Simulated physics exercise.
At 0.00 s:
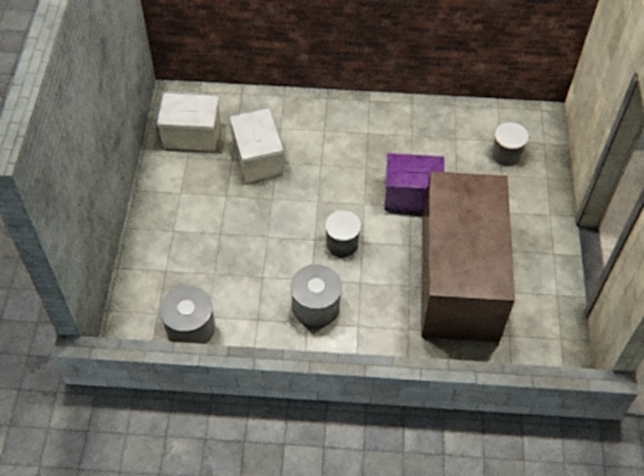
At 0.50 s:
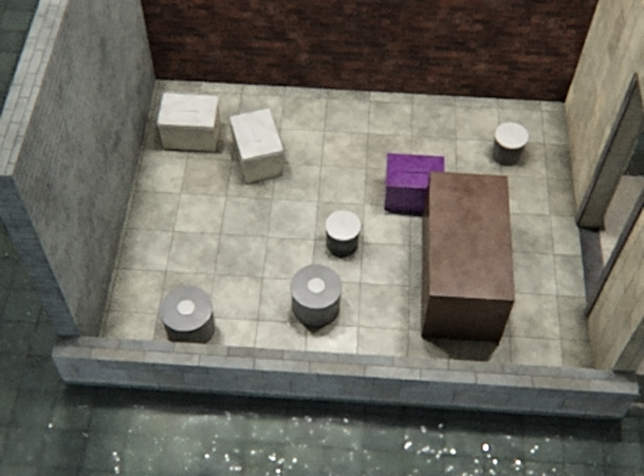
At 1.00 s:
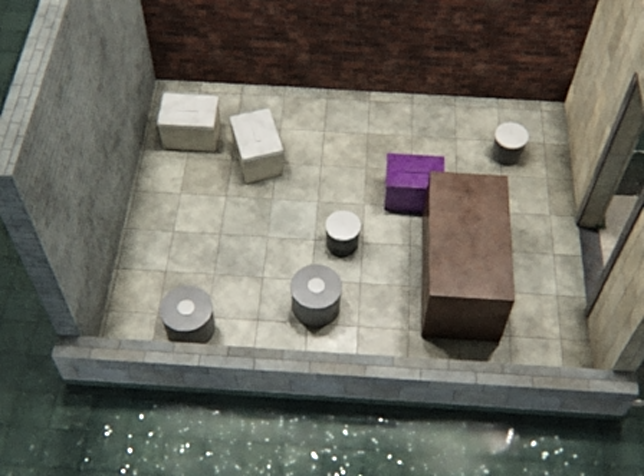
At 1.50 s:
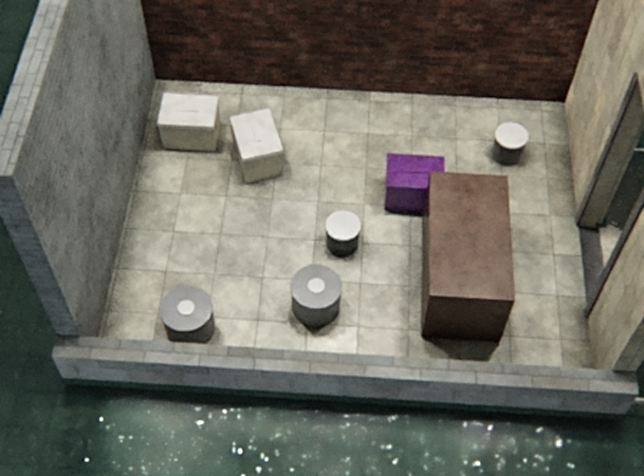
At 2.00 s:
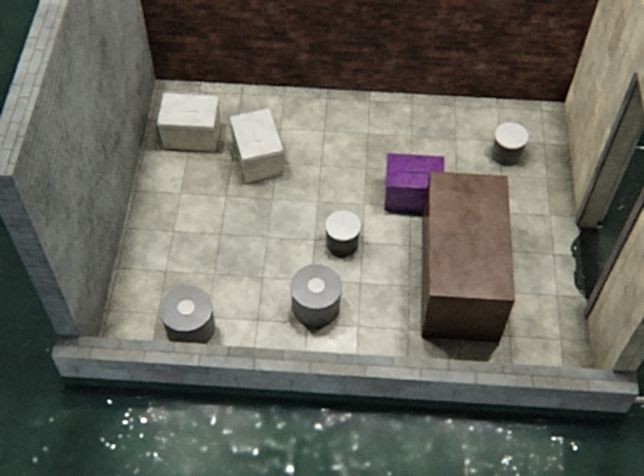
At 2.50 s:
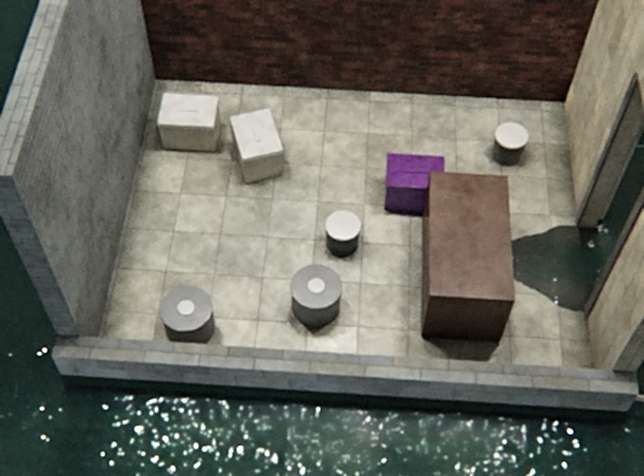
At first, a purple chest, two white chests, four round tubs and a large brown block stand on a pale tiled floor, with dry paving outside. Then dark, glinting water covers the paving and deepens, and finally it spreads through the doorway on the right, while nothing inside shifts.
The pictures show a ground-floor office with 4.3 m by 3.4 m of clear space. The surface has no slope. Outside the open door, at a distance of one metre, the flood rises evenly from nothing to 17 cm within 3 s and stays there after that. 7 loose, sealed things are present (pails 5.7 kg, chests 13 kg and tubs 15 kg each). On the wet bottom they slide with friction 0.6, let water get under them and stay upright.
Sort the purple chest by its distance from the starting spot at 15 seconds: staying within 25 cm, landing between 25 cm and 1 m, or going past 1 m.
The purple chest stays within 25 cm.
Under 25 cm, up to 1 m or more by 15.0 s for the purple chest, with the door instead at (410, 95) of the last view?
I'd expect the purple chest to get swept far off.
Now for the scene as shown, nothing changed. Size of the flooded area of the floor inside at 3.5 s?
I'd estimate close to 2.0 m2.
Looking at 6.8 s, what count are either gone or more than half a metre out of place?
By my tally, 0.
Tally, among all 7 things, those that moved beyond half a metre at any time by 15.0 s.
I make that 3.
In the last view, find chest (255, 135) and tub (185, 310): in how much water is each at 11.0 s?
Close to 5 and 4 centimetres.
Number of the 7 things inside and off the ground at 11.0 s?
Tally: 0 of them.
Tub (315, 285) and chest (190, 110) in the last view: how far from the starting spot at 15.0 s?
Shifts: 0 cm / 200 cm.
After 3.5 s the purple chest is near (416, 171), 0.0 m from its start, aground; 0 afloat.
After 6.8 s the purple chest is near (416, 171), 0.0 m from its start, aground; 0 afloat.
After 11.0 s the purple chest is near (416, 171), 0.0 m from its start, aground; 0 afloat.
After 15.0 s the purple chest is near (419, 166), 0.1 m from its start, aground; 4 afloat.
